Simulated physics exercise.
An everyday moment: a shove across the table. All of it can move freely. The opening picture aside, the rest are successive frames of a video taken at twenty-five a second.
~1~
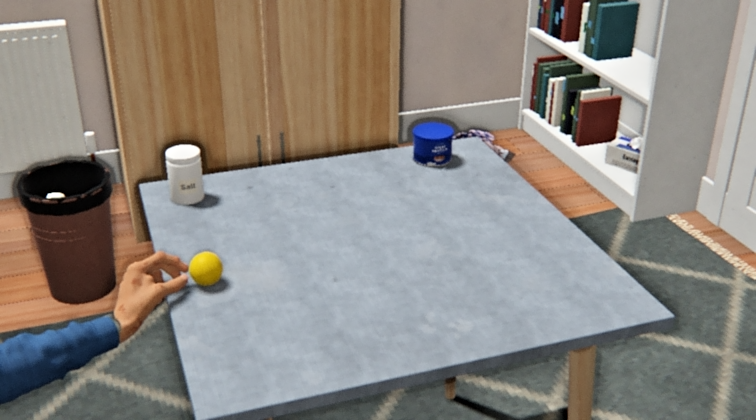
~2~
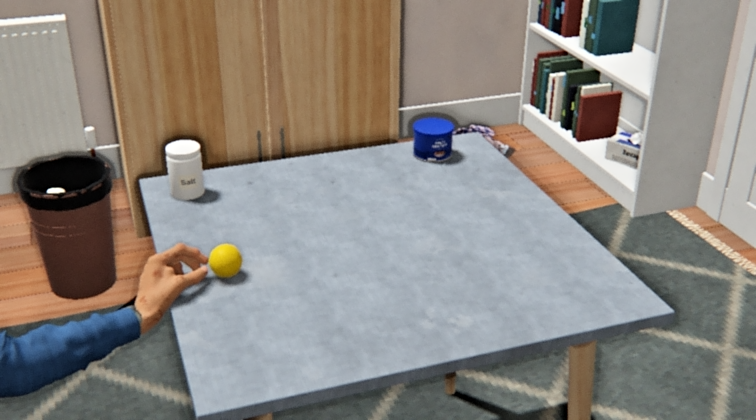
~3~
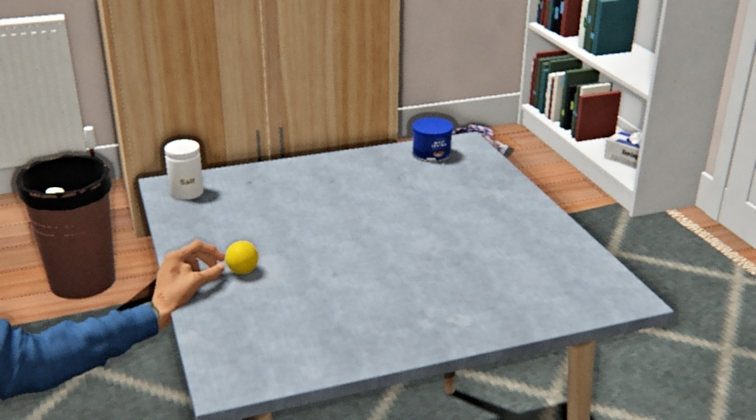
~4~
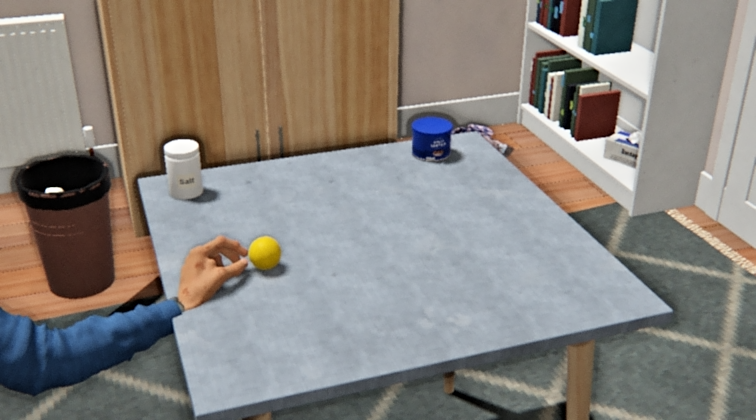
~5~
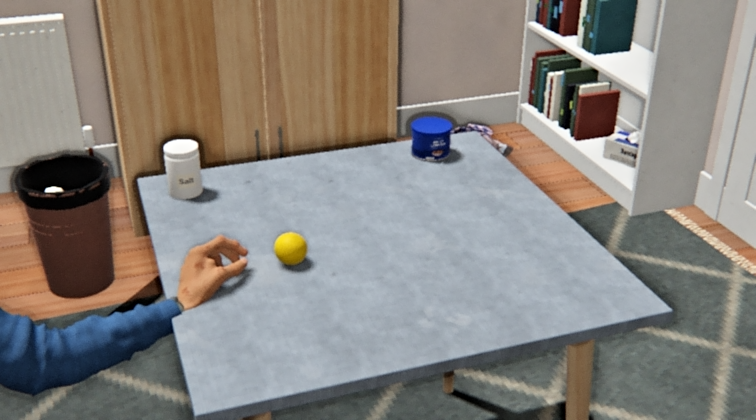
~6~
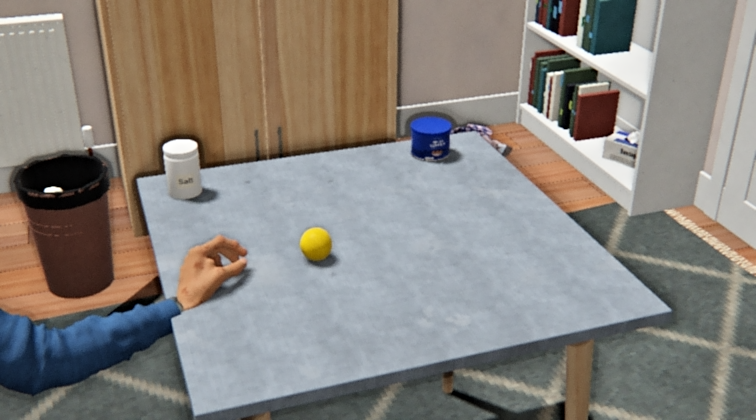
A hand in a blue sleeve reaches in from the left beside a yellow lemon on a grey-blue table, seen from above by a still camera in a room with wooden doors. A white container stands at the back left, a blue tub at the back right, with a dark bin and white bookshelf beyond. The hand pushes the lemon rightward, then stays back while the lemon keeps moving right and slightly away.
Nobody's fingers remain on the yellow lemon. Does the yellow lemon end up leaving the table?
Yes.
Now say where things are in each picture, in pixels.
The first frame shows under the hand; yellow lemon (206, 269).
The second frame shows under the hand; yellow lemon (226, 261).
The third frame shows under the hand; yellow lemon (242, 258).
The fourth frame shows yellow lemon (265, 253).
The fifth frame shows yellow lemon (291, 249) displaced about its own width.
The sixth frame shows yellow lemon (316, 244) displaced well along.
Then, 0.30 s past the last view, yellow lemon displaced well along near (489, 215).
Then, 0.70 s past the last view, yellow lemon now off the table.
Finally, off the table, yellow lemon.
